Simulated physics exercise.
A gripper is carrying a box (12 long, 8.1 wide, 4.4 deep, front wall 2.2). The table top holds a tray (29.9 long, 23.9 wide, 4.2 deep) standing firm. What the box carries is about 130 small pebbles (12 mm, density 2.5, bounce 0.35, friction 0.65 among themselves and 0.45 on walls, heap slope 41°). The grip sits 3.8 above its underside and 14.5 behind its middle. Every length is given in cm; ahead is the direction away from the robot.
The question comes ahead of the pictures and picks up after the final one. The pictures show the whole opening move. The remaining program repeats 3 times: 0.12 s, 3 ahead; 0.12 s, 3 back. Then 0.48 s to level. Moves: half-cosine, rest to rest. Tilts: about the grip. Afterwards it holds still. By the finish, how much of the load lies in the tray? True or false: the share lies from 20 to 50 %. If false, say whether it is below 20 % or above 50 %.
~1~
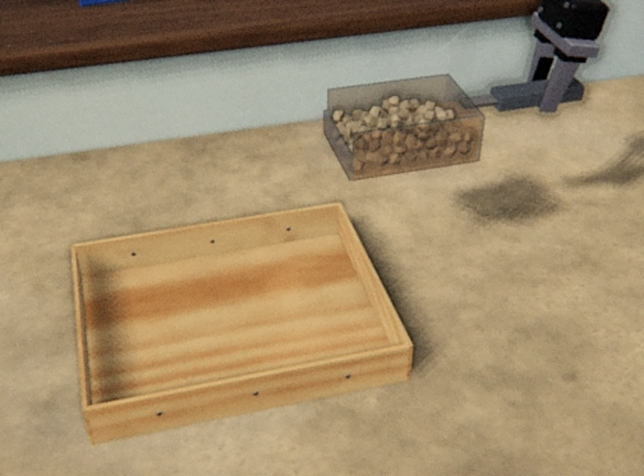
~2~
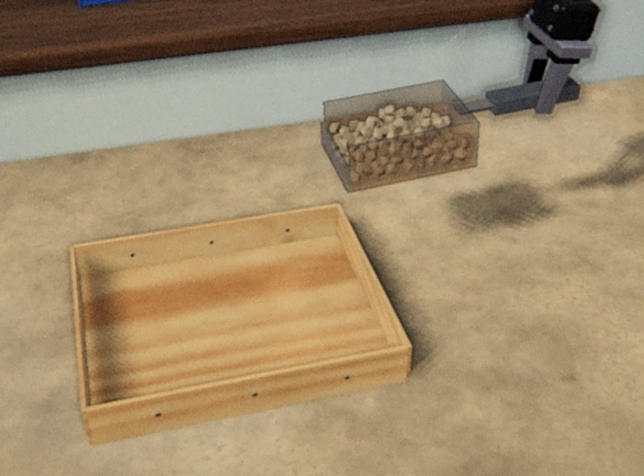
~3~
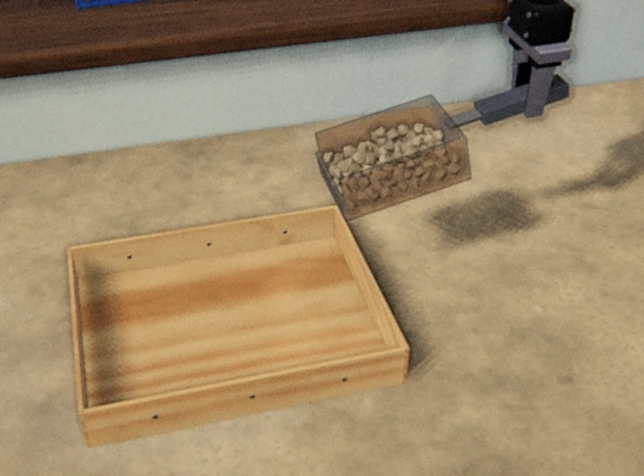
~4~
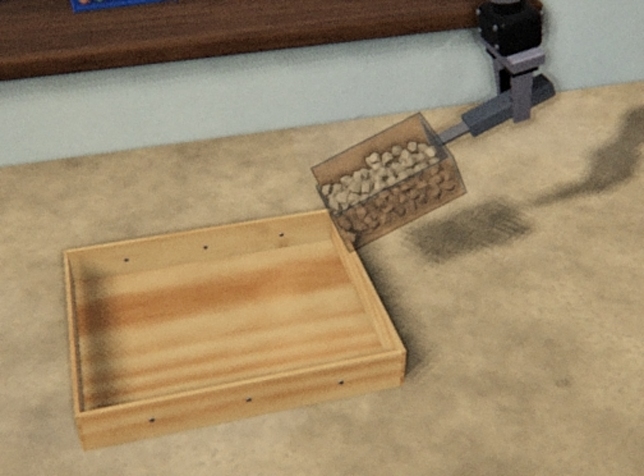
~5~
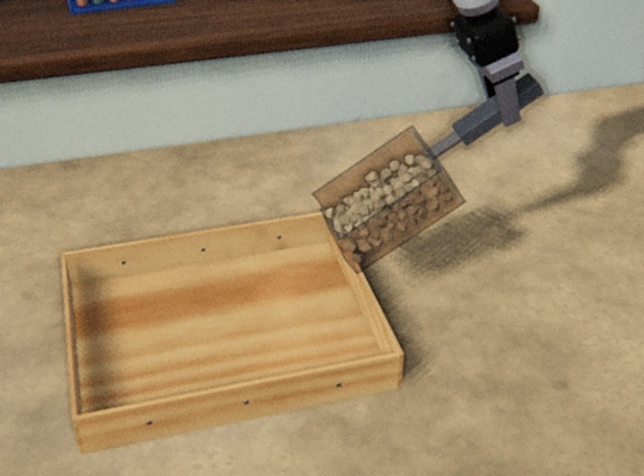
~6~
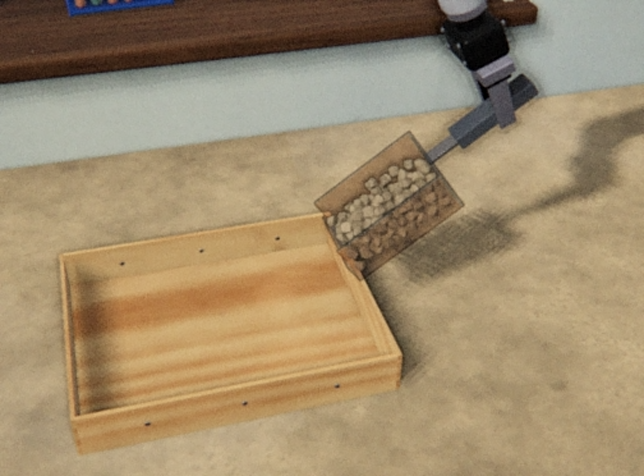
True.
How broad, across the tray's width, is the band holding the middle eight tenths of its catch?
Roughly 8 cm.
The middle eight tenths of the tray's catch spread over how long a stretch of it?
The stretch is some 10 cm.
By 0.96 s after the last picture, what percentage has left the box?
Share out so far: Near 30 %.
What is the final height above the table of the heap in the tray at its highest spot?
Some 1.5 cm.
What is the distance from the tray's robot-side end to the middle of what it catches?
It comes to around 8 cm.
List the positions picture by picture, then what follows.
In the first frame, box floor at (400, 143), level; upper third of the load around (398, 124), from x 340 to 470, top at y 100; 126 in the box.
In the second frame, box floor at (397, 152), tilted 3° forward; upper third of the load around (402, 129), from x 335 to 465, top at y 110.
In the third frame, box floor at (393, 173), tilted 12° forward; upper third of the load around (405, 148), from x 330 to 455, top at y 130.
In the fourth frame, box floor at (392, 195), tilted 23° forward; upper third of the load around (412, 170), from x 330 to 450, top at y 145.
In the fifth frame, box floor at (394, 211), tilted 32° forward; upper third of the load around (413, 184), from x 330 to 445, top at y 160.
In the sixth frame, box floor at (395, 217), tilted 35° forward; upper third of the load around (413, 189), from x 335 to 445, top at y 165; 126 in the box.
Then, 0.48 s after the last picture, tilted 35° forward, highest piece 15 above the table; 99 in the box, 26 in the tray, 1 in flight or on a rim.
Then, 0.96 s after the last picture, tilted 18° forward, highest piece 17 above the table; 91 in the box, 35 in the tray.
Then, 1.40 s after the last picture, level, highest piece 22 above the table; 91 in the box, 35 in the tray.
Then, 2.45 s after the last picture, level, highest piece 22 above the table; 91 in the box, 35 in the tray.
Final count, 91 in the box, 35 in the tray. That is 28 % in the tray.
